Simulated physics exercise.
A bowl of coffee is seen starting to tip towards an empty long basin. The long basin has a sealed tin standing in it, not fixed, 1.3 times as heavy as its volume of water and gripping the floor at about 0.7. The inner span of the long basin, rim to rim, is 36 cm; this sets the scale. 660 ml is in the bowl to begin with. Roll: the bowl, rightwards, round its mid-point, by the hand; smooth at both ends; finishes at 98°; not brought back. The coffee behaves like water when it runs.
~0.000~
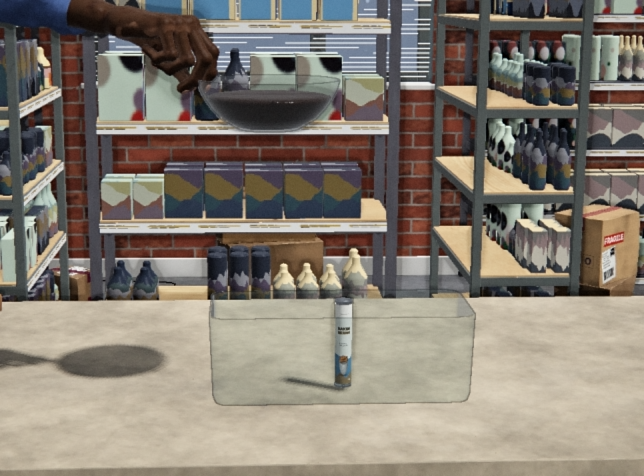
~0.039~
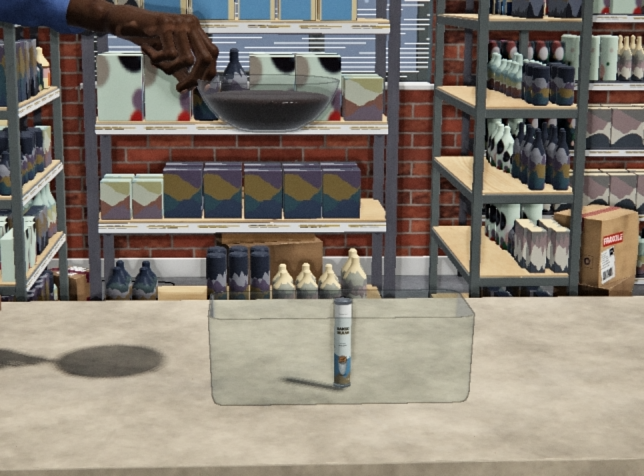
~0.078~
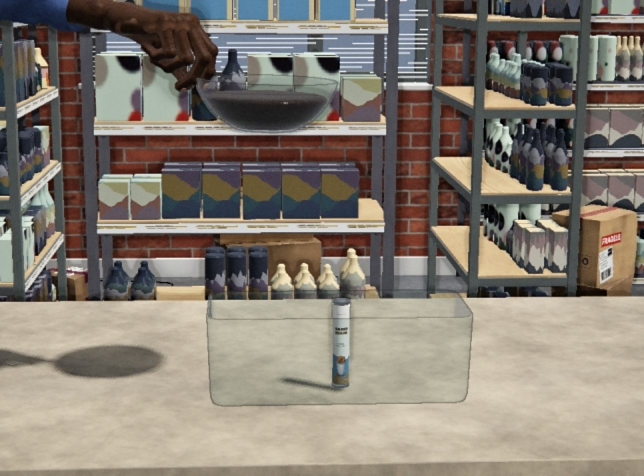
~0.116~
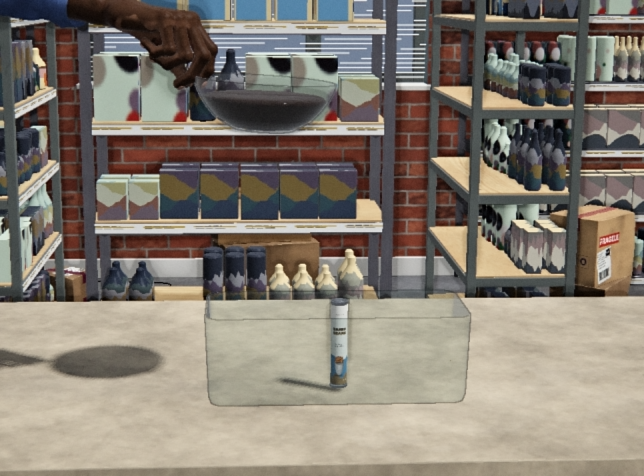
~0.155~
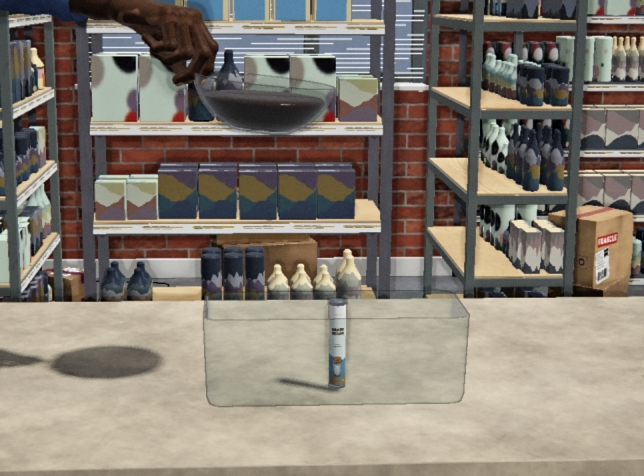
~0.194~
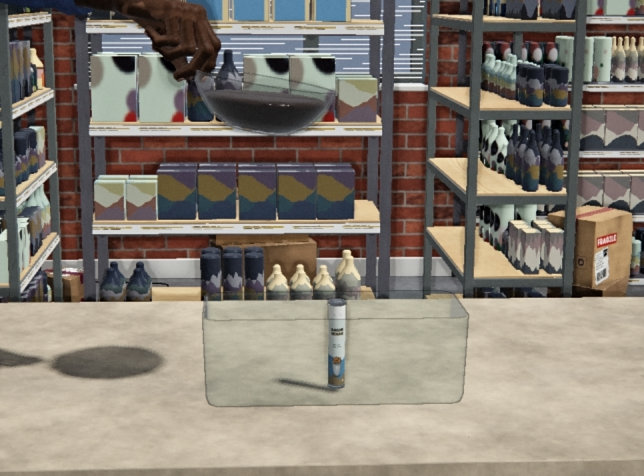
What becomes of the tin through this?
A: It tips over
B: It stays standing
The answer is A.
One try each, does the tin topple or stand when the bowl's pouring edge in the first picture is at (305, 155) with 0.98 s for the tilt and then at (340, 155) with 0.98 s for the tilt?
Run one: It does not tip. Run two: It does not tip.
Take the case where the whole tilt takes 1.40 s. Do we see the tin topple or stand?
The tin stays on its base.
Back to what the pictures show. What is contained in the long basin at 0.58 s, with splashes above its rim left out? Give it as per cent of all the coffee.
Close to 2 in a hundred.
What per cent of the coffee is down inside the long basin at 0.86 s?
Looks like about 84 % of the whole amount.
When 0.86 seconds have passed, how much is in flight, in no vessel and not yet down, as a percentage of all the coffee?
Something like 16 per cent of the total.
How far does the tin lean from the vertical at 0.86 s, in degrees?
The tilt comes to near 0°.
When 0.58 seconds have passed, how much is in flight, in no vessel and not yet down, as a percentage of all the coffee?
It comes to roughly 62 per cent.
By 0.58 s the tilt is 63° and 36 per cent is still to pour; the tin stands where it began.
By 0.86 s the tilt is 95° and 0 per cent is still to pour; the tin stands where it began.
By 1.16 s the tilt is 98° and 0 per cent is still to pour; the tin leans 53°.
By 1.48 s the tilt is 98° and 0 per cent is still to pour; the tin lies on its side.
At rest the tin lies on its side.
